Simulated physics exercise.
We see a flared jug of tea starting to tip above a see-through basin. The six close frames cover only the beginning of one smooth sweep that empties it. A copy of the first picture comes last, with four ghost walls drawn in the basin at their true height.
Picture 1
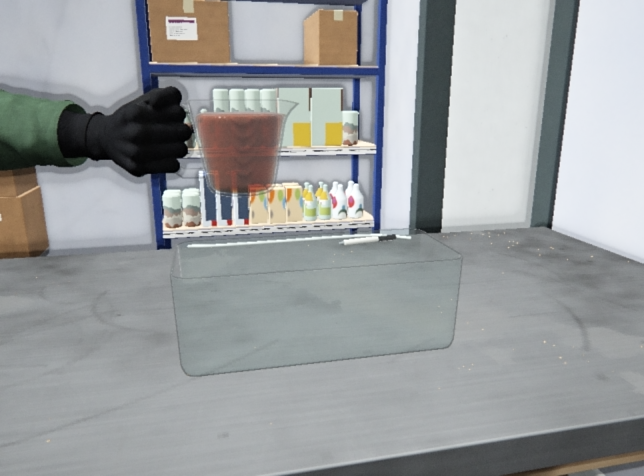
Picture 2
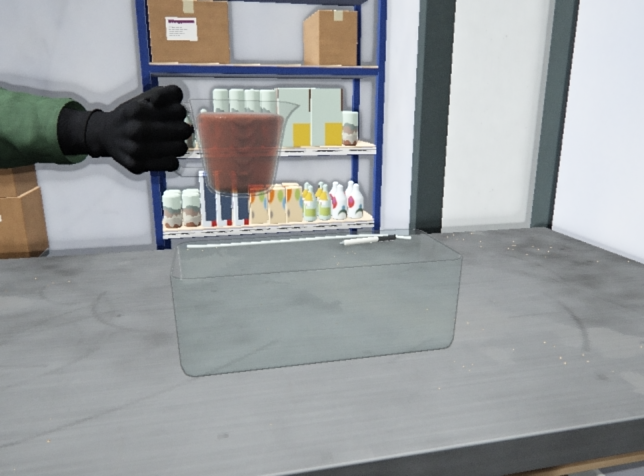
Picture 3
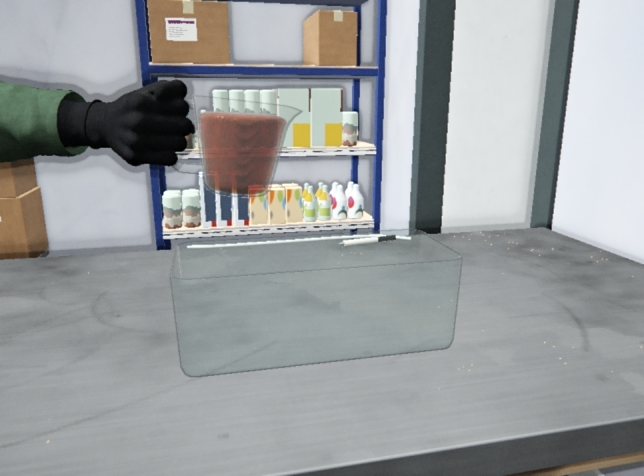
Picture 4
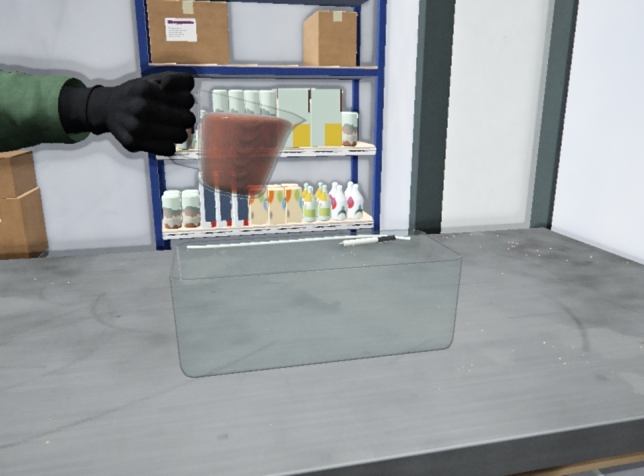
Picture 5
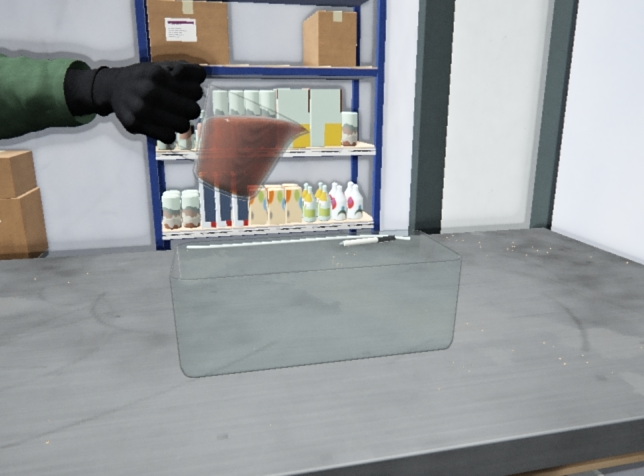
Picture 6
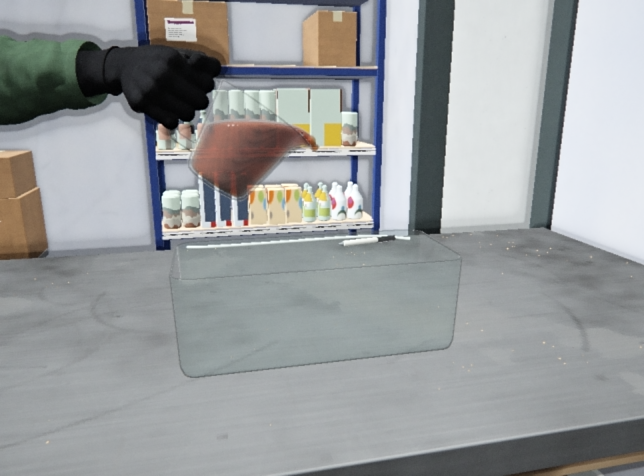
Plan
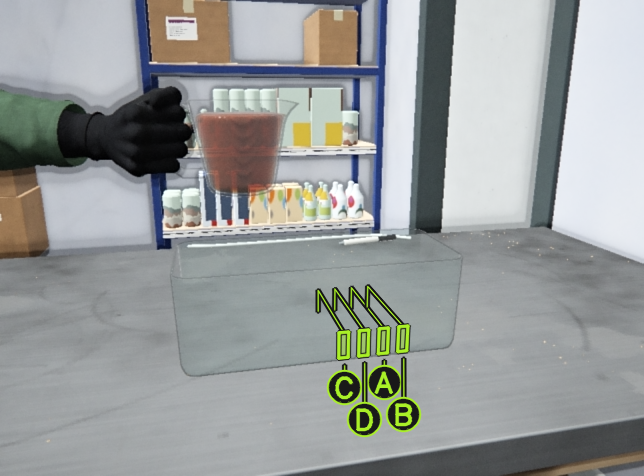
A black-gloved hand in a green sleeve, at the upper left, holds a flared see-through jug of reddish-brown tea upright, then tilts it steadily rightward until liquid reaches over the lip. Below sits an empty clear basin on a grey worktop, with blue shelves of cardboard boxes and bottles behind. The fixed view looks slightly down across the worktop in a pale-walled storeroom.
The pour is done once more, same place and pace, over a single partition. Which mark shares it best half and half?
D.
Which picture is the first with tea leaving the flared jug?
In picture 6.
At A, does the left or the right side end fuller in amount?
More ends on the left.
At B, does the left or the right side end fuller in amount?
The left one.
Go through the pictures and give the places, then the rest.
The first picture shows upright, lip at (297, 103); basin from (181, 374) to (452, 344); nothing has left yet.
The second picture shows upright, lip at (298, 105); nothing has left yet.
The third picture shows tipped about 6°, lip at (301, 111); nothing has left yet.
The fourth picture shows tipped about 14°, lip at (305, 120); nothing has left yet.
The fifth picture shows tipped about 24°, lip at (308, 132); nothing has left yet.
The sixth picture shows tipped about 36°, lip at (309, 146); tea is over the lip, down to (314, 149).
On the marked copy, A at (384, 360); B at (403, 358); C at (344, 365); D at (364, 362).
With A, about 84 % ends left of the wall and 13 % right of it; 3 % is lost outside.
With B, about 90 % ends left of the wall and 9 % right of it.
With C, about 15 % ends left of the wall and 84 % right of it.
With D, about 55 % ends left of the wall and 44 % right of it.
